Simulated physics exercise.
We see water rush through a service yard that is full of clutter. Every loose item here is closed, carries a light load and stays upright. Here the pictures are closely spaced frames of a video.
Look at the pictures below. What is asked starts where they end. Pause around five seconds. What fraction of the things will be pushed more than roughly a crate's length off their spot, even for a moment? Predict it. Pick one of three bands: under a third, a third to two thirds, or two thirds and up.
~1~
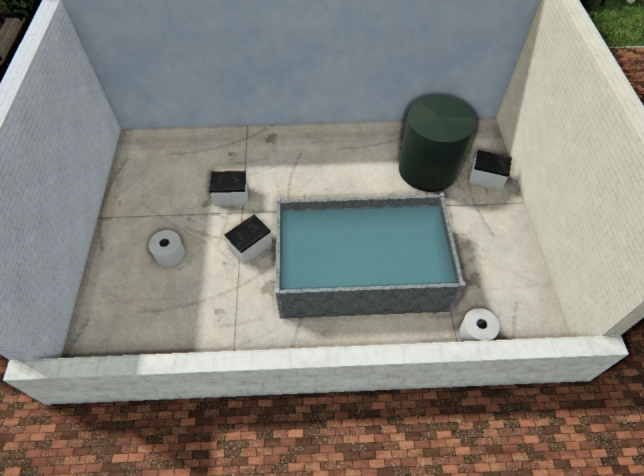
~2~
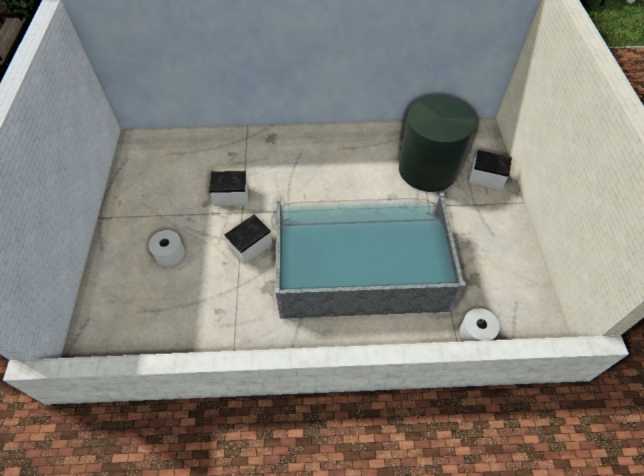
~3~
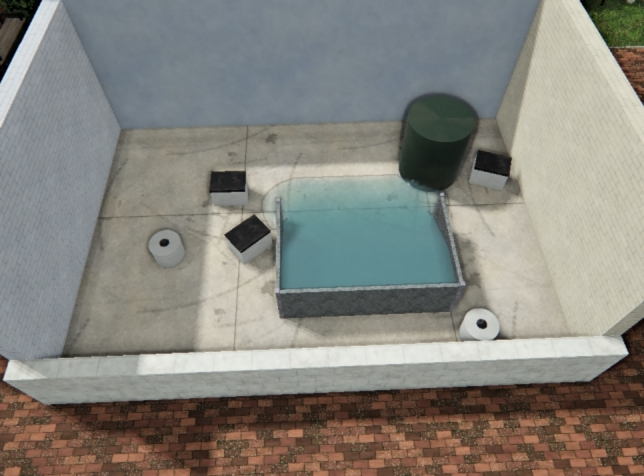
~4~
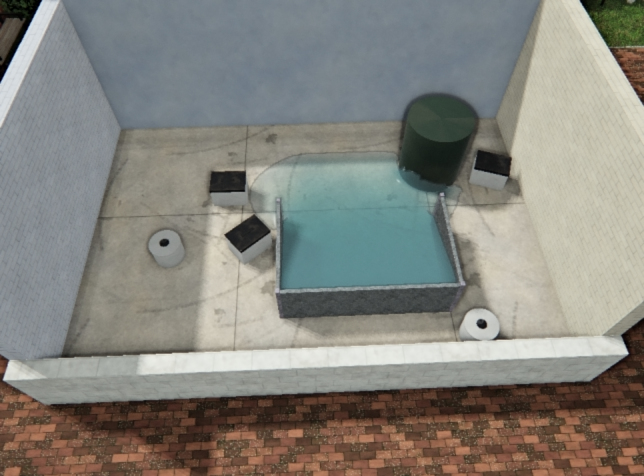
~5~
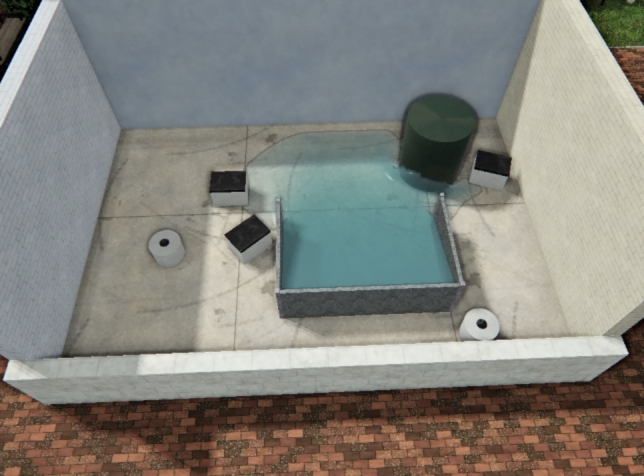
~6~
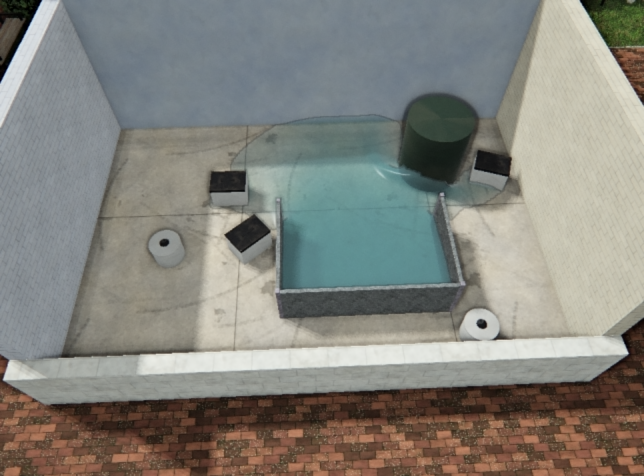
Two thirds and up.
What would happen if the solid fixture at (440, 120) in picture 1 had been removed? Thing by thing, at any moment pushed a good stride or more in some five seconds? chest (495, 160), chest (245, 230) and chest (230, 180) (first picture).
In sequence: Covered the distance, fell short, covered the distance.
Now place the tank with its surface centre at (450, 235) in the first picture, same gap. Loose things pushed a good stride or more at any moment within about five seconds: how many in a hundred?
My guess is about 80 percent of them.
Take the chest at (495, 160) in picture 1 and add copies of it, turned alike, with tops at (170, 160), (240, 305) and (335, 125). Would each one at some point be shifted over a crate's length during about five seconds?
In order: Shoved clear, hardly budges, then shoved clear.
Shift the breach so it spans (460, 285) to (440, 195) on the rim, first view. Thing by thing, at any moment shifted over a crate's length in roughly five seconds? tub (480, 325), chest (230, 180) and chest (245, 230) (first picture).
First covers that distance, second stays short of it, third stays short of it.
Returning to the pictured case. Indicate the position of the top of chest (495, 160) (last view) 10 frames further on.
About (491, 131).
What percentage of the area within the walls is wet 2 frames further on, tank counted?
About 40 percent.
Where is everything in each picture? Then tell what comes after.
The first frame shows a chest at (494, 162) rests on the ground; a chest at (247, 232) rests on the ground; 0 of 5 have shifted.
The second frame shows a chest at (494, 162) rests on the ground; a chest at (247, 232) rests on the ground; 0 of 5 have shifted.
The third frame shows a chest at (494, 162) rests on the ground; a chest at (247, 232) rests on the ground; 0 of 5 have shifted.
The fourth frame shows a chest at (494, 162), on the bottom; a chest at (247, 232), on the bottom; 0 of 5 have shifted.
The fifth frame shows a chest at (494, 162), on the bottom; a chest at (247, 232), on the bottom; 0 of 5 have shifted.
The sixth frame shows a chest at (494, 162) rests on the ground; a chest at (247, 232), on the bottom; 0 of 5 have shifted.
A moment on, 0 of 5 are well off their spots; 0 afloat.
Next, 1 of 5 are well off their spots; 1 afloat.
Later, 1 of 5 are well off their spots; 1 afloat.
In the end, 4 of 5 are well off their spots, and 4 have been at some point; 3 afloat.
